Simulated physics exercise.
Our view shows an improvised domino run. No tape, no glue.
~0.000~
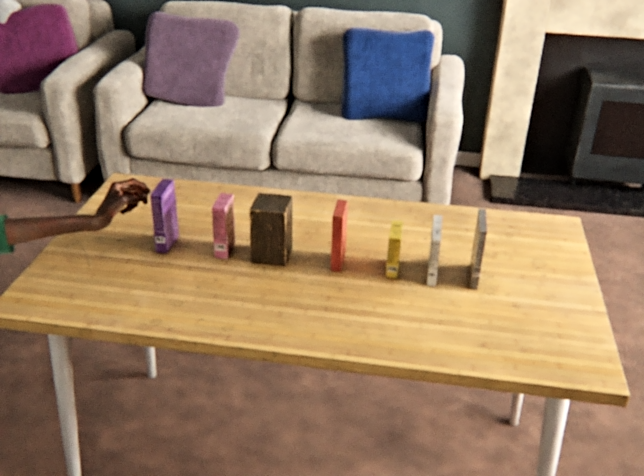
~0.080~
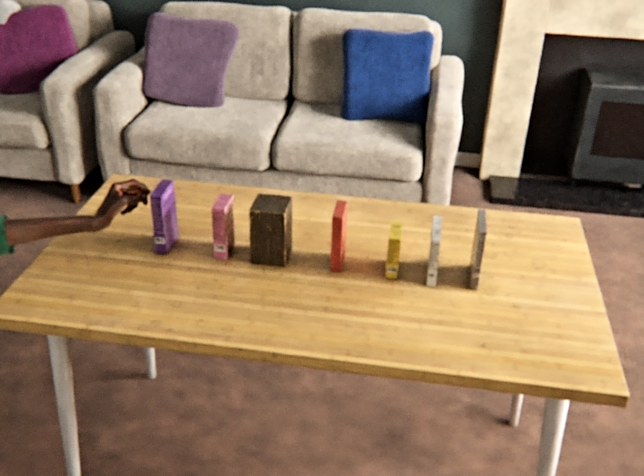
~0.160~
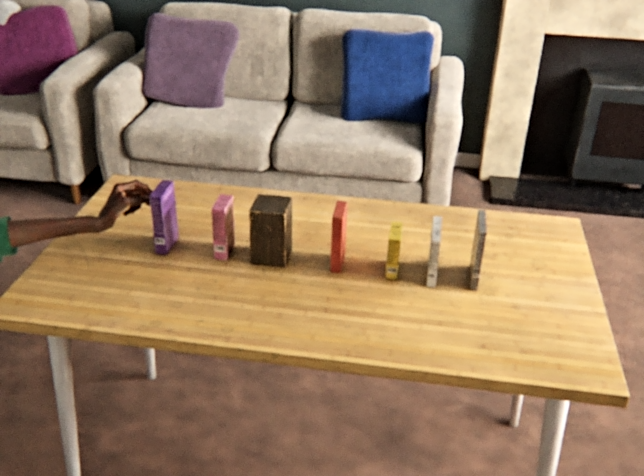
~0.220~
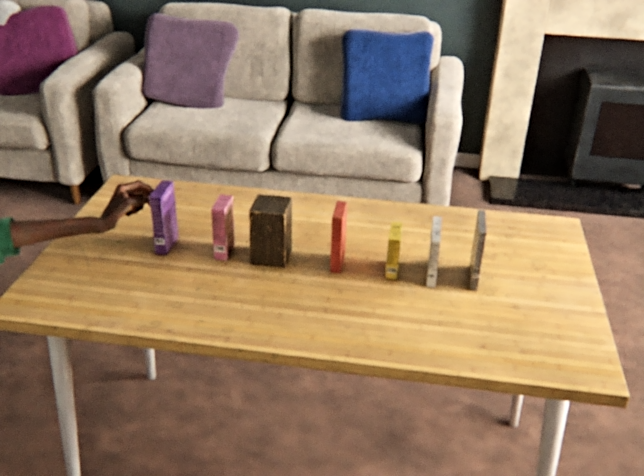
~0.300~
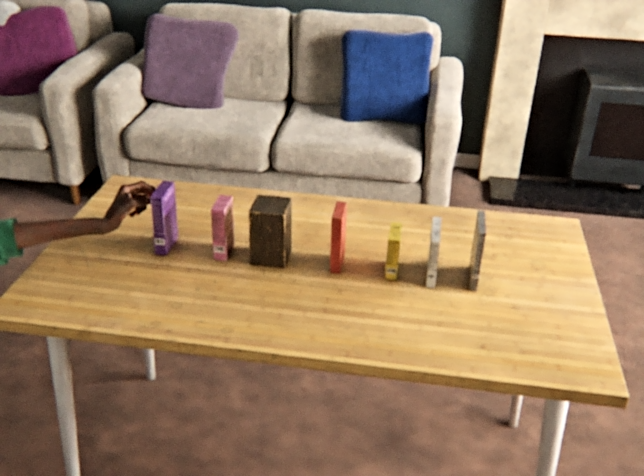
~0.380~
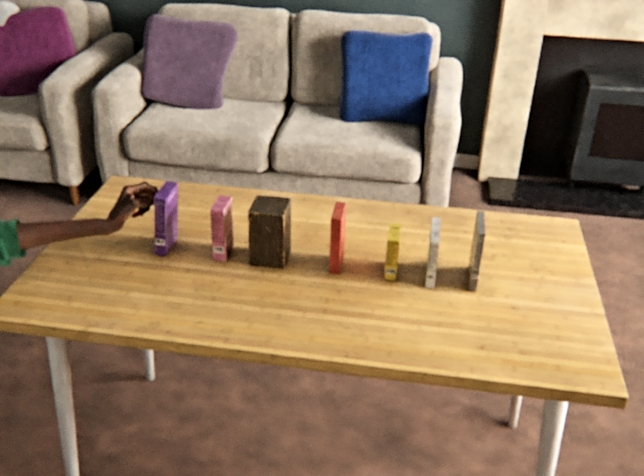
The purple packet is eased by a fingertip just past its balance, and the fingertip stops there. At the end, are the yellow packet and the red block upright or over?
The yellow packet is going to remain on its end; the red block is going to remain on its end.
Around 0.68 s, purple packet 25° over.
Around 0.88 s, purple packet 63° over; pink packet rocked 20° from its first pose.
Around 0.98 s, purple packet 73° over; pink packet rocked 24° from its first pose.
Around 1.08 s, purple packet 90° over; pink packet rocked 24° from its first pose.
Finally (1.6 s), left askew, pink packet; the other 4 still in place. Final places as the last picture's camera would see them, yellow packet near (393, 251), red block near (338, 238).
